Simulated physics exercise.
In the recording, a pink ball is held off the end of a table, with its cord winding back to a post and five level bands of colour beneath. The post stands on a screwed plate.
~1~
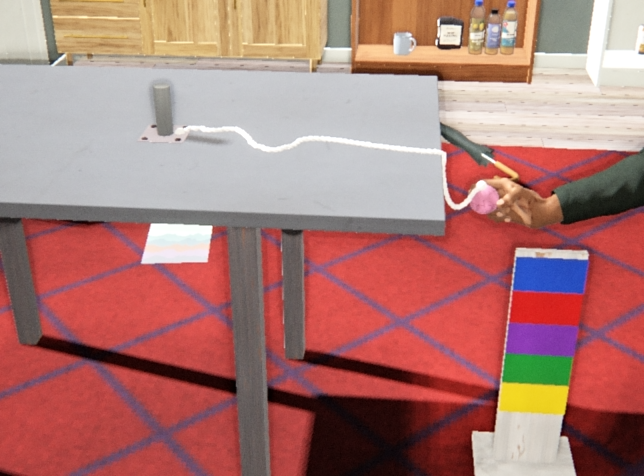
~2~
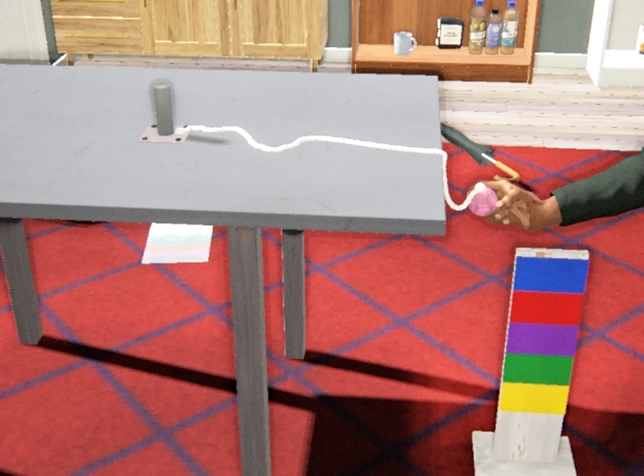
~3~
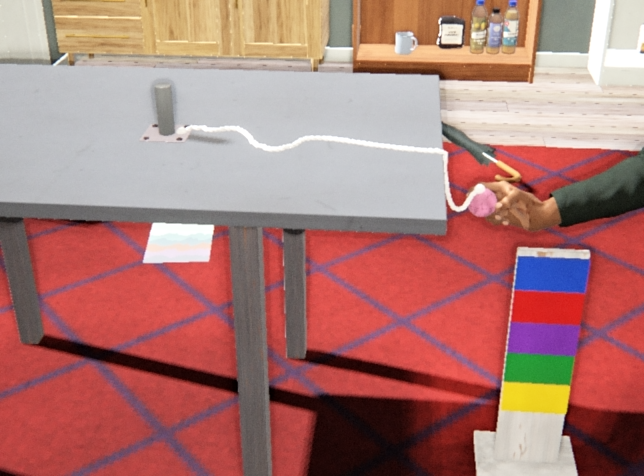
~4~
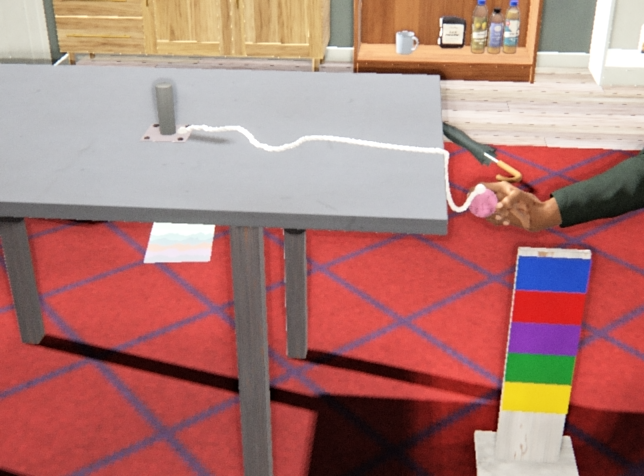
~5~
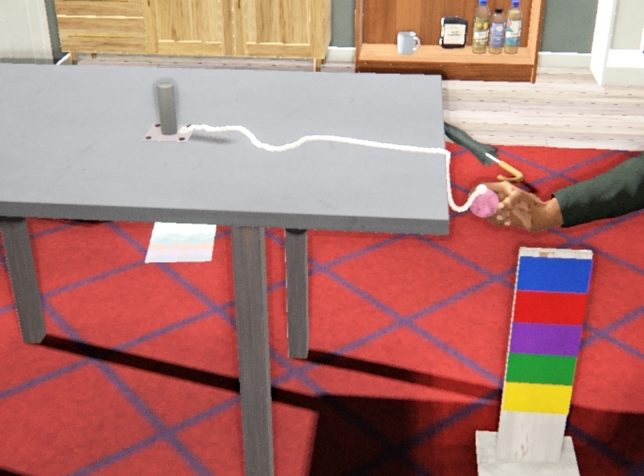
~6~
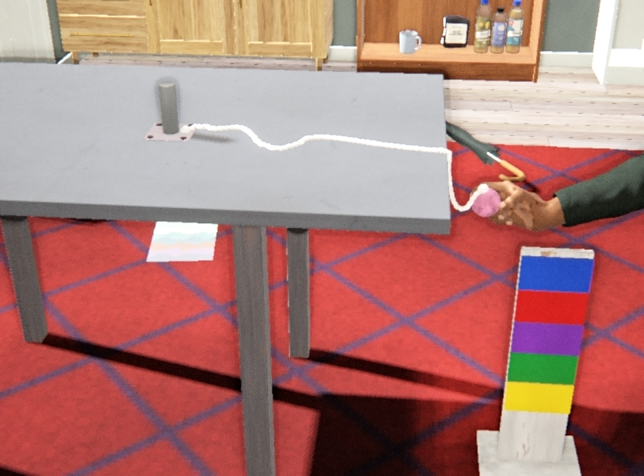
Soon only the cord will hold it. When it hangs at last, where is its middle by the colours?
By the colours, at red.
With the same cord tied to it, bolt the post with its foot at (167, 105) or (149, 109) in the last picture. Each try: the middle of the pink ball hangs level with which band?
First try: Blue; second try: Blue.
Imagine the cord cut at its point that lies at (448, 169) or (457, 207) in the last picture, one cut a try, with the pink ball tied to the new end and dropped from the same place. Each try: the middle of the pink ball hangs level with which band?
Taking them in turn, you'd get none, it hangs higher, then blue.
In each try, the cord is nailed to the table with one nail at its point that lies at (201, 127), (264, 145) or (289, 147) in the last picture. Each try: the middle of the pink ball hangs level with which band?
One try after another: Red, then blue, then blue.
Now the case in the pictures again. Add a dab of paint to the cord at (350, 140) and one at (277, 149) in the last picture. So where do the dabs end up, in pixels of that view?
They end up at (406, 146) and (320, 140).
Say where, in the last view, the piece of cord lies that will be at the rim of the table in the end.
Near pixel (388, 146).
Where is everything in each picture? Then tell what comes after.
In the first frame, pink ball (484, 199); blue (550, 277); red (546, 309); purple (542, 341); green (537, 371); yellow (533, 400).
In the second frame, pink ball (482, 201); cord through (205, 130) (255, 144) (307, 139) (383, 147) (443, 168).
In the third frame, pink ball (482, 202).
In the fourth frame, pink ball (483, 203); cord through (207, 129) (257, 143) (309, 139) (385, 146) (445, 168).
In the fifth frame, pink ball (484, 203).
In the sixth frame, pink ball (486, 202); cord through (210, 128) (260, 143) (312, 138) (388, 146) (448, 167).
Soon after, ball near (453, 281); level with blue.
Then, ball near (411, 295); level with red.
Further on, ball near (433, 299); level with red.
At rest, ball near (447, 301); level with red. The cord holds its middle at red.
